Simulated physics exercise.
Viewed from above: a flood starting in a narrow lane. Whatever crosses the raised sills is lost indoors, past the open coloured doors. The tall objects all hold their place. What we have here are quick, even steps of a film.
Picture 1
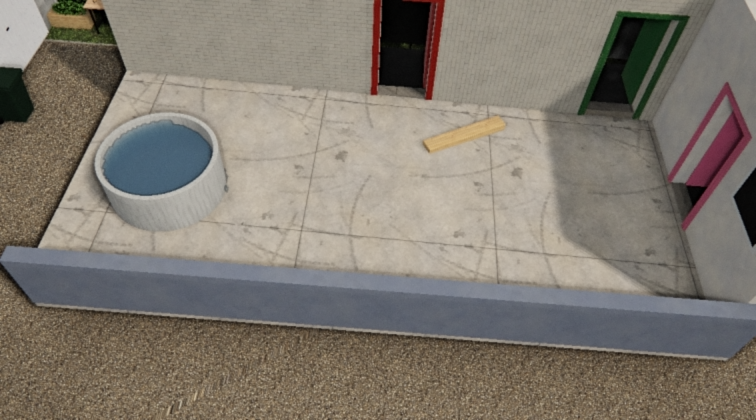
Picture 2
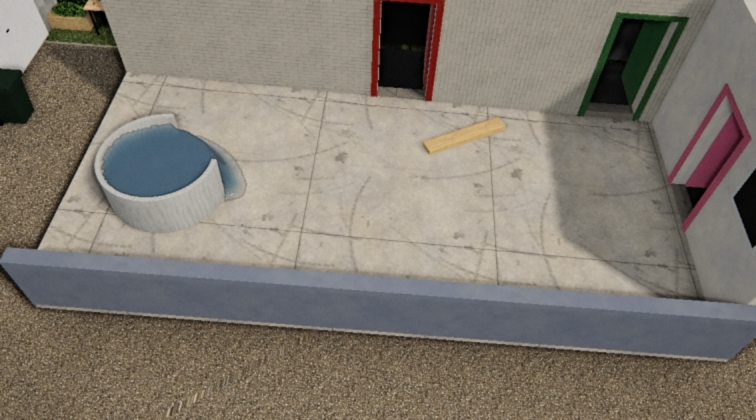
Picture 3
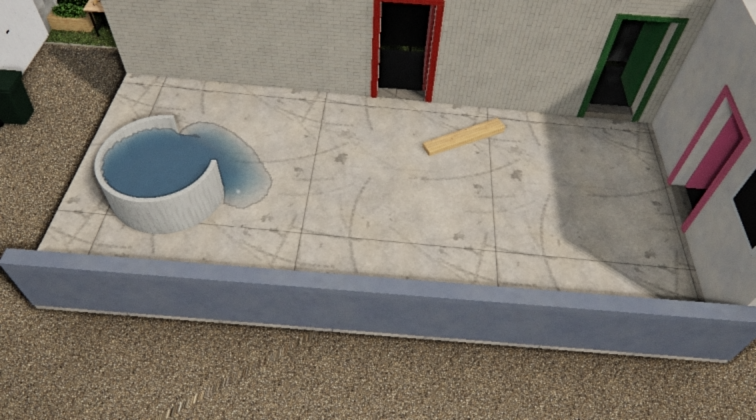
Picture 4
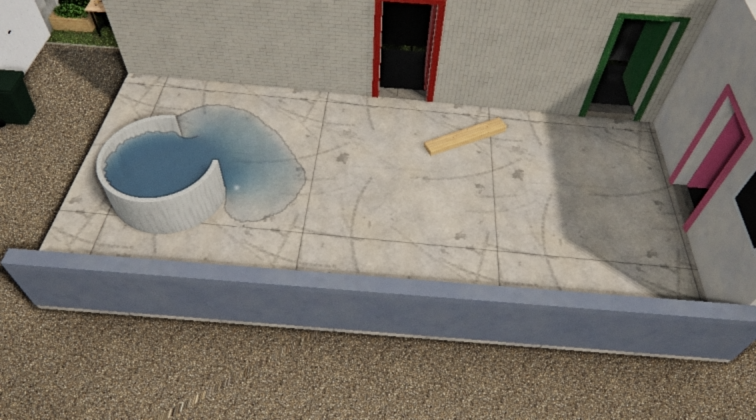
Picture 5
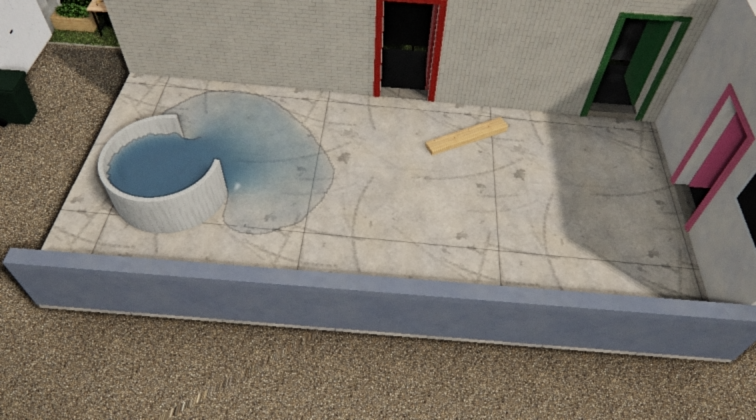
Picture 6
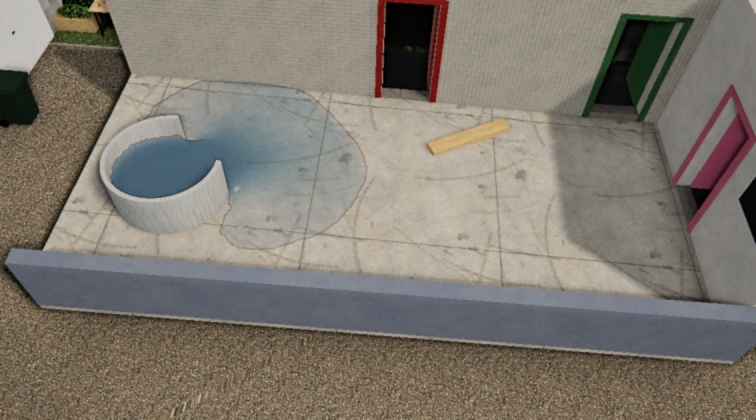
At the start, a round pale pool of still blue water stands at the left of a paved space, with a wooden plank lying near a red doorway. A gap then appears in the pool's far right side, and water pours out, spreading rightward in a widening sheet across the paving.
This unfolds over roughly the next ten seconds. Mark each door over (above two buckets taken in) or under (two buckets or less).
Pink door: Over. Red door: Over. Green door: Under.
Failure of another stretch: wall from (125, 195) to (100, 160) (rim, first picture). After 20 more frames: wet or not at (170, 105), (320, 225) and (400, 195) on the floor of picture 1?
Taken one by one: Unaffected, then sodden, then unaffected.
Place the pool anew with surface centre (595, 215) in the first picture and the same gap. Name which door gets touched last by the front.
I'd go with the door marked red.
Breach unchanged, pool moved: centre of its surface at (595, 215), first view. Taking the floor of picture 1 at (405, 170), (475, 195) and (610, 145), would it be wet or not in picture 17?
My reading is missed by the flood first, missed by the flood next and hit by the flood last.
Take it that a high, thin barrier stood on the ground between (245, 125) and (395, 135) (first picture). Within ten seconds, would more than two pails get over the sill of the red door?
Note: Red sub-threshold.
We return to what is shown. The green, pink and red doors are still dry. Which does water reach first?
Answer: The red one.
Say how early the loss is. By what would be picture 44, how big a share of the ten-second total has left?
By my reckoning, 65 %.
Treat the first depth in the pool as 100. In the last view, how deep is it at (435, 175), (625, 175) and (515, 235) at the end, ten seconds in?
My figures are about 4, 10 and 6 percent.
A moment on, water covers 30 % of the floor; the pink door not reached, the red door under two buckets in, the green door not reached.
Next, water covers 40 % of the floor; the pink door not reached, the red door over two buckets in, the green door not reached.
Then, water covers 60 % of the floor; the pink door wet at the sill, nothing in, the red door over two buckets in, the green door wet at the sill, nothing in.
Later, water covers 55 % of the floor; the pink door over two buckets in, the red door over two buckets in, the green door under two buckets in.
In the end, water covers 55 % of the floor; the pink door far over two buckets in, the red door over two buckets in, the green door under two buckets in.
